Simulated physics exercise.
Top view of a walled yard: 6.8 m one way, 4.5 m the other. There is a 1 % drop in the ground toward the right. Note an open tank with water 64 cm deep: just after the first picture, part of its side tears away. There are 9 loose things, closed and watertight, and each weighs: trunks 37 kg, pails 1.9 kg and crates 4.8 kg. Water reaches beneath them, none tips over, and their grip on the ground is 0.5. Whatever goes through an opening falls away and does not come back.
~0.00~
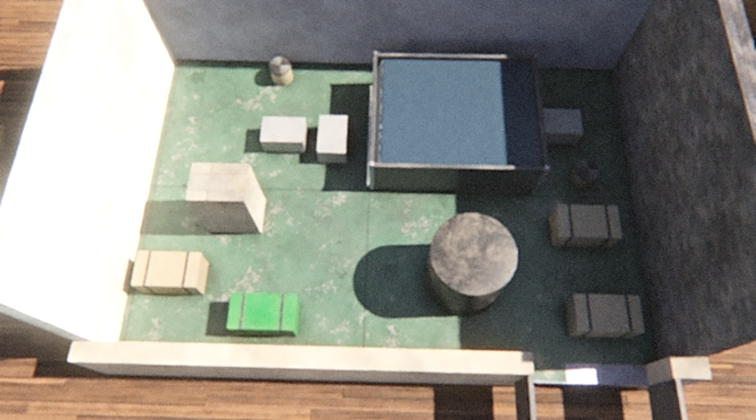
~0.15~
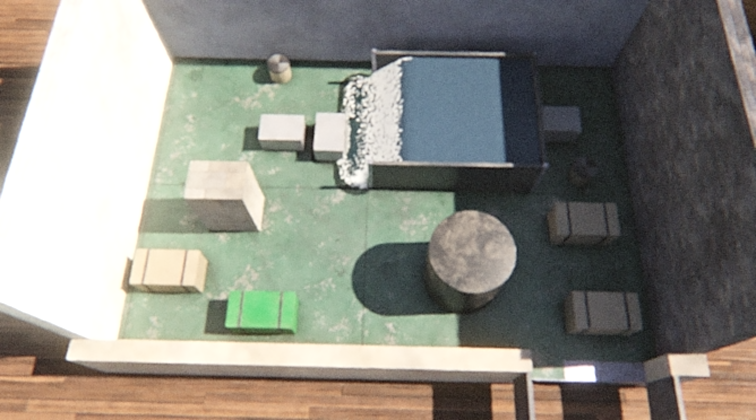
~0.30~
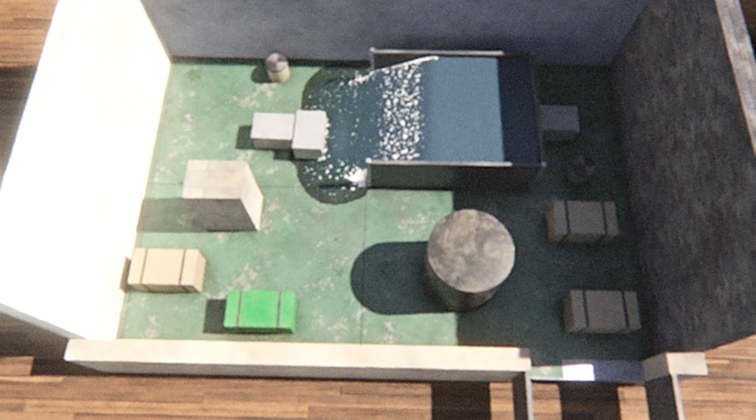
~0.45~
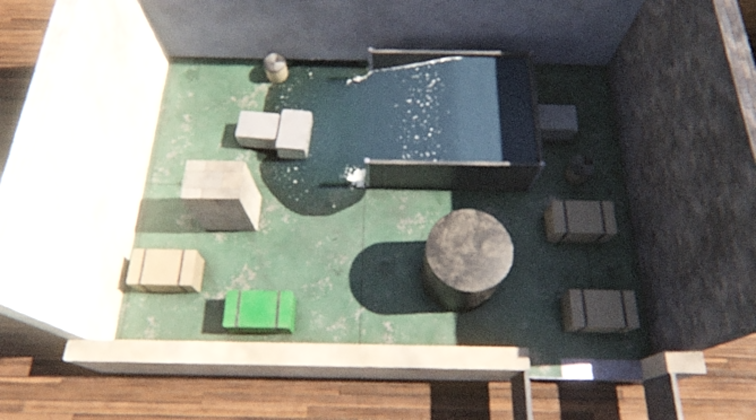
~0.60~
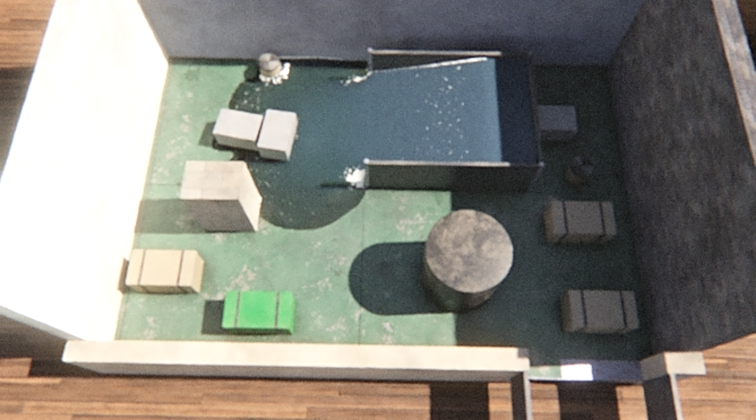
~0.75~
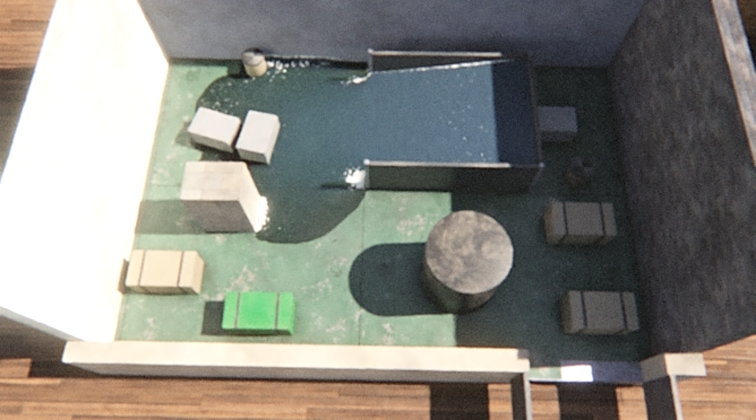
In a walled yard, one side of a water tank gave way and water poured out leftward across the green floor, pushing two pale crates left and then shifting a small pail near the back wall.
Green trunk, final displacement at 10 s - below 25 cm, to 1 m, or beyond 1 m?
Beyond 1 m.
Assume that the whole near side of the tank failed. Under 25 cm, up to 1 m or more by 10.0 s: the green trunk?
Had it gone that way, the green trunk would be borne far.
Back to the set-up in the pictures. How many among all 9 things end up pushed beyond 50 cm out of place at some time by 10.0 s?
7.
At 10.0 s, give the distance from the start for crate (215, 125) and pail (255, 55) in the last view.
Respectively: 300 cm / 300 cm.
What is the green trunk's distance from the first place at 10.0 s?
It's about 350 cm away.
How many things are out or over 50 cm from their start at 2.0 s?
By then 3.
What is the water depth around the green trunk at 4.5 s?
Somewhere close to 10 cm.
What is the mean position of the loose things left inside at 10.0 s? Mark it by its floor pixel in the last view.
At about (483, 235).
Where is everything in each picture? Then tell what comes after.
In the first frame, the green trunk at (262, 311), on the bottom; water covers 3.7 m2; 0 of 9 have shifted.
In the second frame, the green trunk at (260, 309) rests on the ground; water covers 4.6 m2; 0 of 9 have shifted.
In the third frame, the green trunk at (259, 308) rests on the ground; 5.8 m2 under water; 2 of 9 have shifted.
In the fourth frame, the green trunk at (258, 309), on the bottom; water covers 7.0 m2; 2 of 9 have shifted.
In the fifth frame, the green trunk at (257, 309), on the bottom; 8.4 m2 under water; 3 of 9 have shifted.
In the sixth frame, the green trunk at (257, 310), on the bottom; 9.7 m2 under water; 3 of 9 have shifted.
After 2.0 s the green trunk is near (257, 310), 0.0 m from its start, aground; 0 of 9 are out; 3 afloat.
After 4.5 s the green trunk is near (384, 326), 1.6 m from its start, aground; 0 of 9 are out; 4 afloat.
After 7.0 s the green trunk is near (555, 282), 3.7 m from its start, aground; 0 of 9 are out; 4 afloat.
After 10.0 s the green trunk is near (558, 272), 3.7 m from its start, aground; 0 of 9 are out; 5 afloat.
